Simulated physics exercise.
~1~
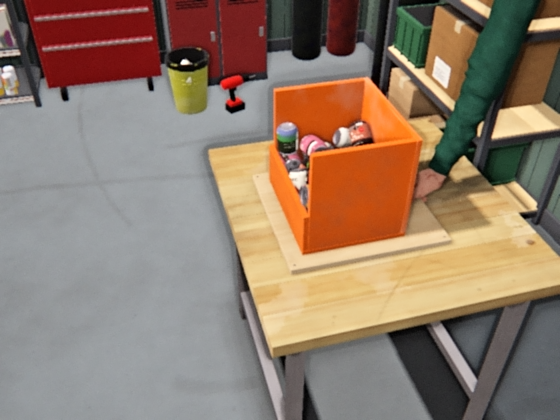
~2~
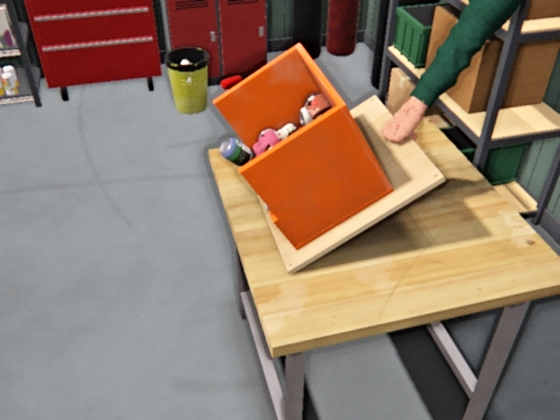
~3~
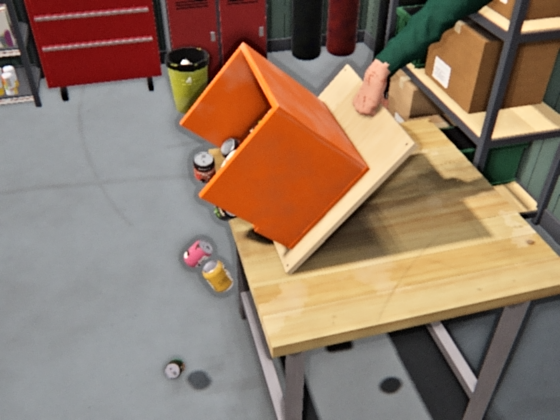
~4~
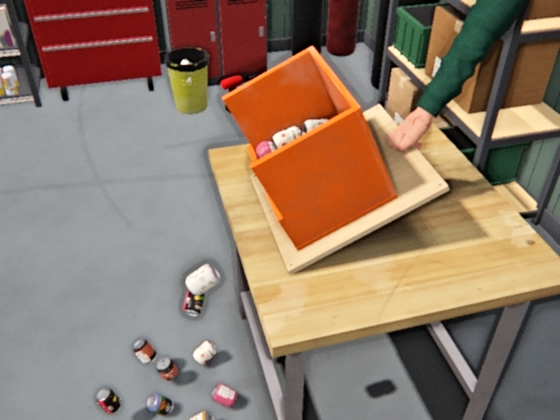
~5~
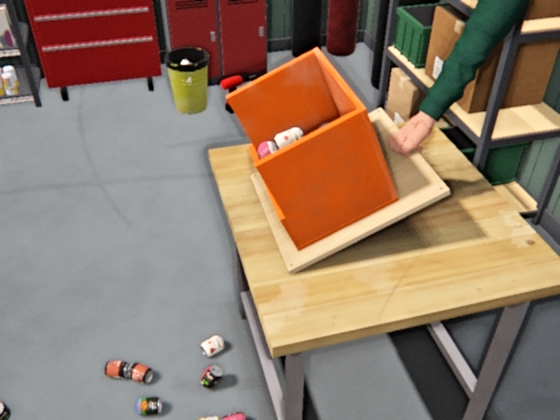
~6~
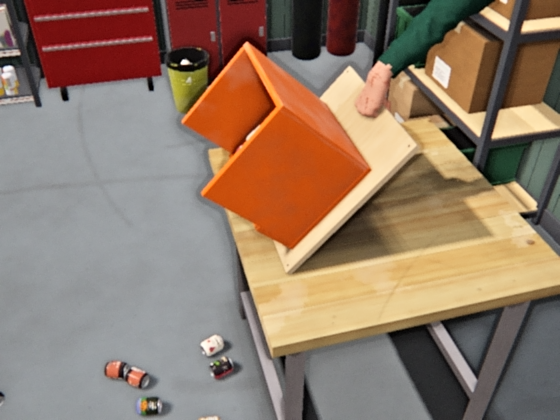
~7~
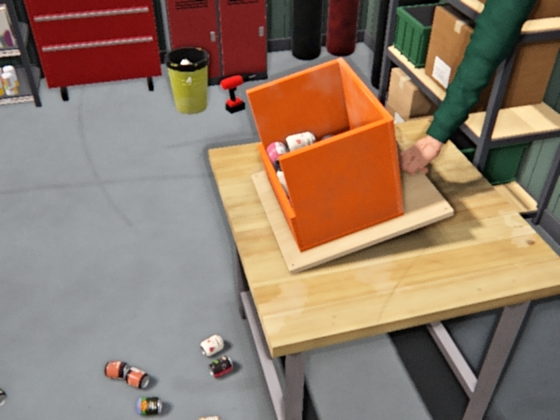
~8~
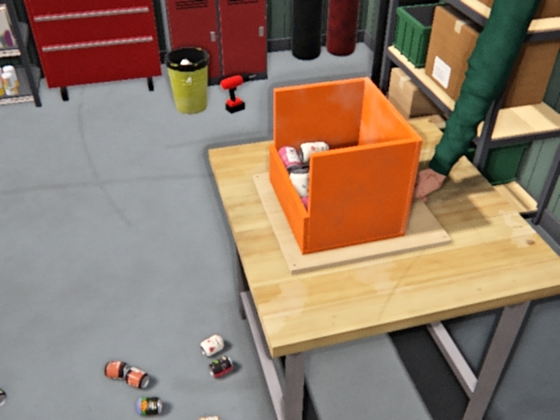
At the start, an orange box holding small cans sits on a board on a wooden table, with a green-sleeved hand at the right. The hand lifts the board's right end, tipping the box to the left. As the tilt steepens, cans spill over the low left wall and drop to the gray floor. The hand lowers the board partway while the fallen cans scatter and roll, then raises it steeply again. Finally it lets the board down flat, leaving some cans in the box and several lying on the floor.
